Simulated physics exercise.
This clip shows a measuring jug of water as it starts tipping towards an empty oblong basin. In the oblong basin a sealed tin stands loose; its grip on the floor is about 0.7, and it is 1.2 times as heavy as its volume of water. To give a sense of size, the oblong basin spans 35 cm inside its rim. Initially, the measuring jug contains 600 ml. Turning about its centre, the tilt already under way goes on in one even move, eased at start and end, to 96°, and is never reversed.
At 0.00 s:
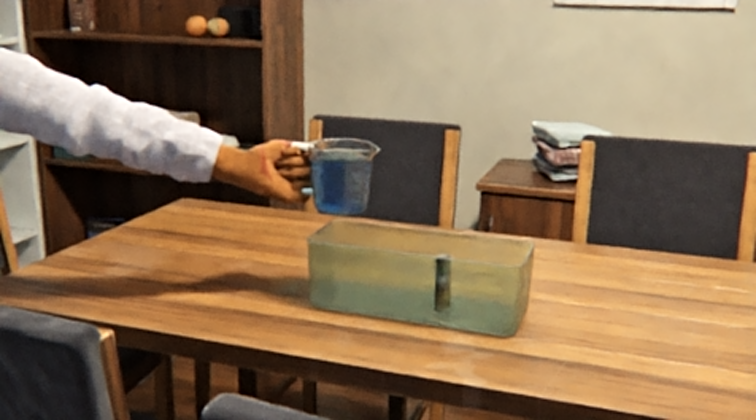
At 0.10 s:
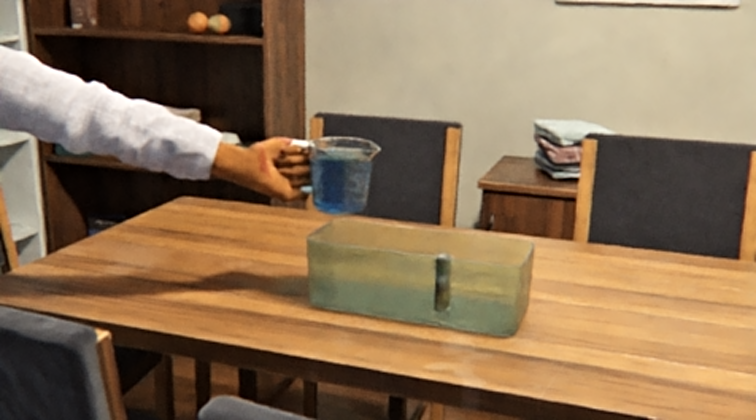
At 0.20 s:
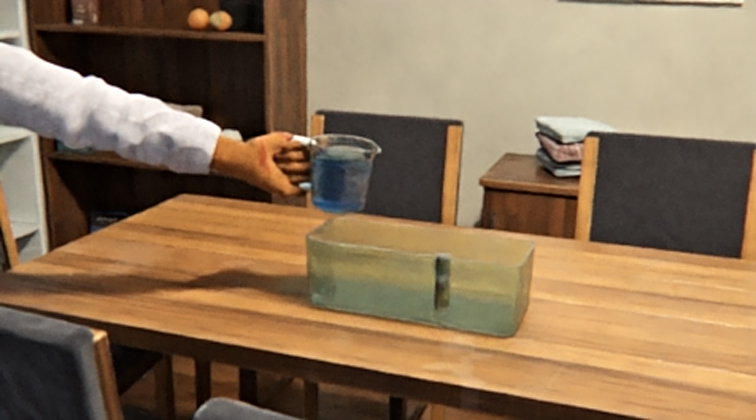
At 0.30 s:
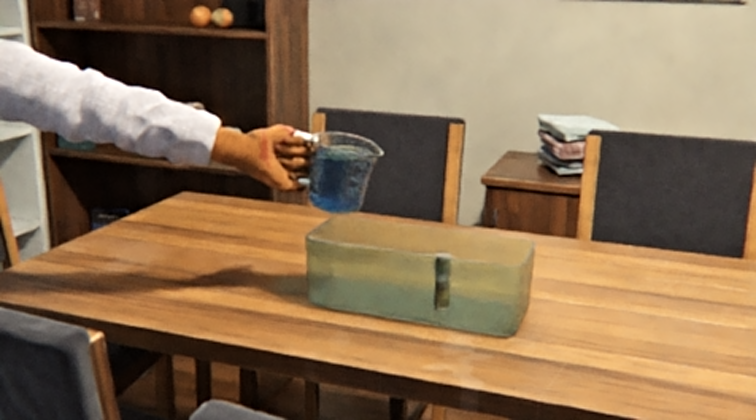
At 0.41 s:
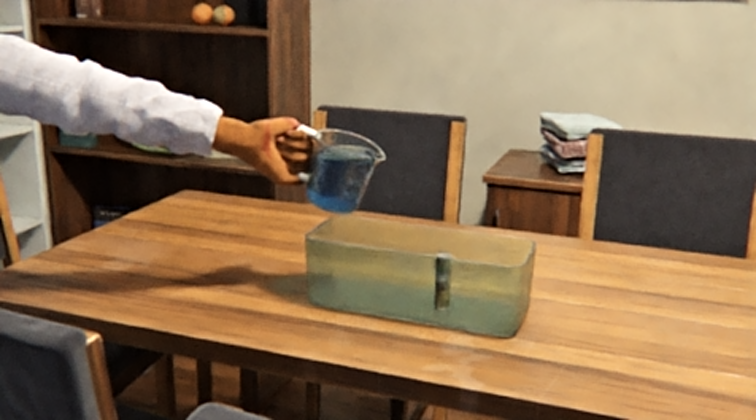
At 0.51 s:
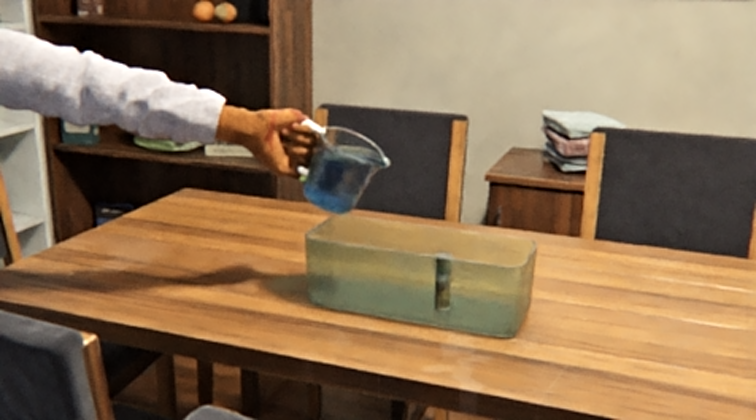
A hand in a pale long sleeve, reaching in from the left, holds a clear measuring jug of blue liquid and tilts it gradually rightward, slowly at first, above an oblong basin. The translucent greenish basin sits on a brown wooden table among dark chairs, with shelves behind at left and folded cloths on a cabinet at right. The room is seen from slightly above the table, in a nearly still view.
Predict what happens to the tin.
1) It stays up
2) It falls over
Answer: 1.
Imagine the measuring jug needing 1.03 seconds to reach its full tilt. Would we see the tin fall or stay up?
Outcome - the tin remains standing.
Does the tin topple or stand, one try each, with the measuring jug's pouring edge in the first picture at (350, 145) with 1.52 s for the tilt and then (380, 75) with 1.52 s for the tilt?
Run one: It does not tip. Run two: It tumbles.
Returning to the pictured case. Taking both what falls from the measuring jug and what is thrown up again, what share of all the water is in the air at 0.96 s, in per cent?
Near 14 per cent of it all.
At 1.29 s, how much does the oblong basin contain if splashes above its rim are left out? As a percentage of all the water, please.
72 per cent or thereabouts.
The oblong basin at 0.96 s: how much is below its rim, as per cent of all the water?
I reckon close to 20 percent of it.
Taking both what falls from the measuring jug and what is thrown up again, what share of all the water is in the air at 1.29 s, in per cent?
Near 8 per cent, I'd say.
After 0.96 s the tilt is 67° and 65 per cent is still to pour; the tin stands where it began.
After 1.29 s the tilt is 91° and 21 per cent is still to pour; the tin stands where it began.
After 1.64 s the tilt is 96° and 2 per cent is still to pour; the tin stands where it began.
After 2.02 s the tilt is 96° and 0 per cent is still to pour; the tin stands where it began.
In the end the tin stands where it began.
